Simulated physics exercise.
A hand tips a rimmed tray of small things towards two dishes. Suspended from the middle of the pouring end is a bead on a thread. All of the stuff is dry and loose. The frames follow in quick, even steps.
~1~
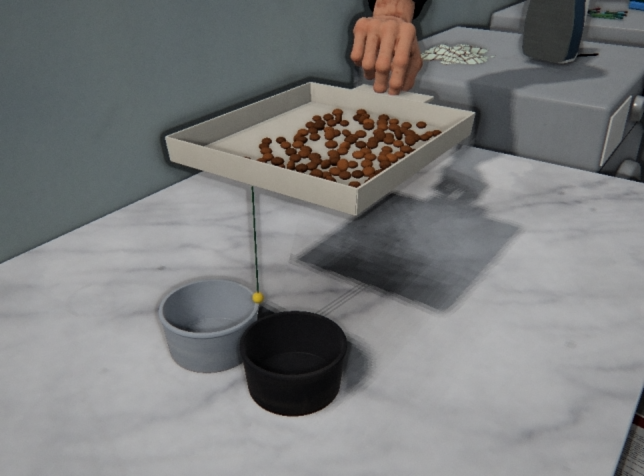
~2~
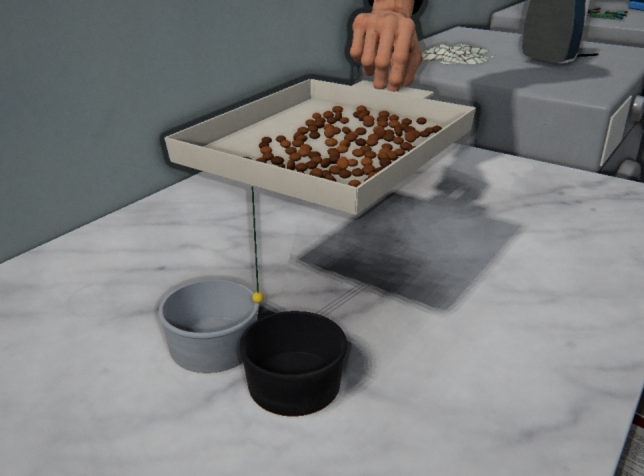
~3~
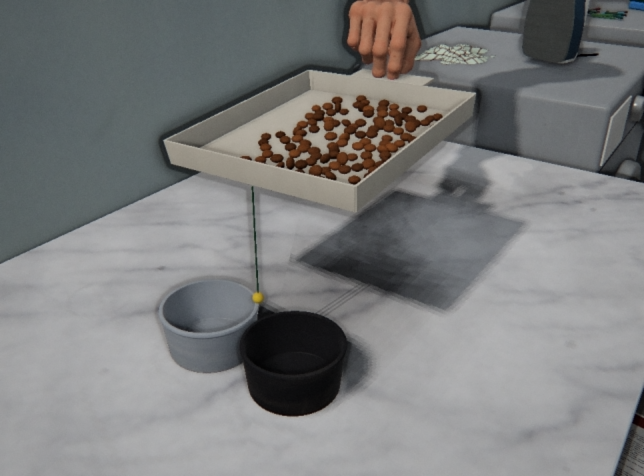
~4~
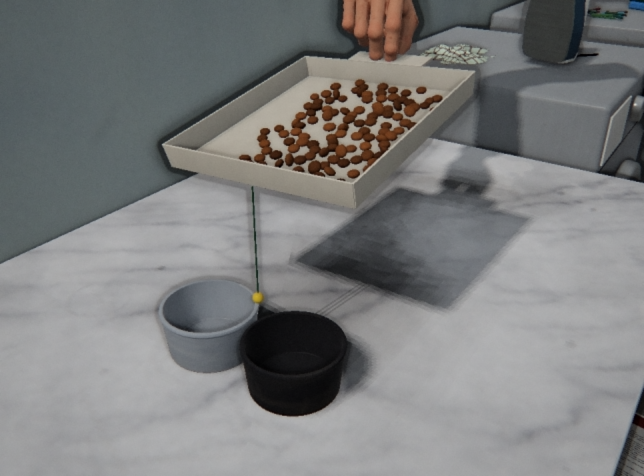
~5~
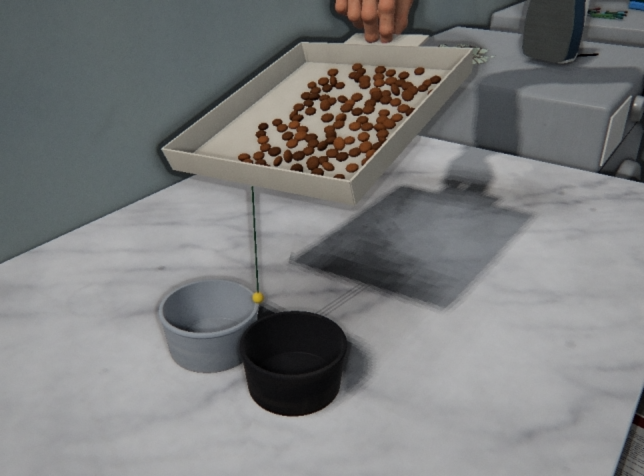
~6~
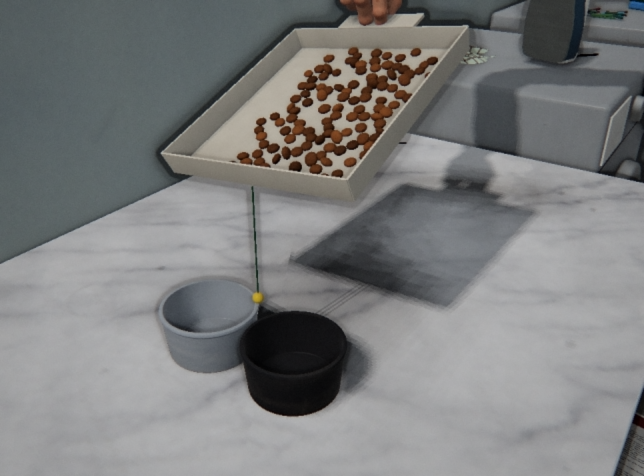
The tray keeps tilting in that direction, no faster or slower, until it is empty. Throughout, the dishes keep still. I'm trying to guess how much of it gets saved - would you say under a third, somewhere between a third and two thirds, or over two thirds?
What lands in the dishes sits in the middle, a third to two thirds of the load.
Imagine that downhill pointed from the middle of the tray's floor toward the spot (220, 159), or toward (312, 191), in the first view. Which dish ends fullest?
For the first place you'd get the left-placed dish, for the second the right-placed dish.
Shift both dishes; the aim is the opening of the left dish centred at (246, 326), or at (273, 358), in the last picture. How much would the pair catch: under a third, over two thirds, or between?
Position 1 - under a third; position 2 - under a third.
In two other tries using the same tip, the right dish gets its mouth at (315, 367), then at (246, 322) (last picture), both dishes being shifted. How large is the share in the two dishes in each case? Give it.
The first try yields 30% and the second yields 80%.
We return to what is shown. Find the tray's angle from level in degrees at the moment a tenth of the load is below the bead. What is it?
I'd say close to 85 degrees.
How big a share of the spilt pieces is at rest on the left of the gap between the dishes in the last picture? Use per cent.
Roughly 100 in a hundred.
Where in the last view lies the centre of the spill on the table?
Around (133, 344).
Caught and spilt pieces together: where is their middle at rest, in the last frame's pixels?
Around (189, 343).
Just after the last frame, tray tipped steeply; every one on the tray.
A moment on, tray tipped past a quarter turn; roughly half on the tray; about a tenth in the left dish; roughly a quarter outside both; about a tenth in the air.
Further on, tray tipped past a quarter turn; roughly half in the left dish; roughly half outside both; just a few in the air.
When it is over, tray tipped past a quarter turn; not one in the right dish; roughly half in the left dish; roughly half outside both.
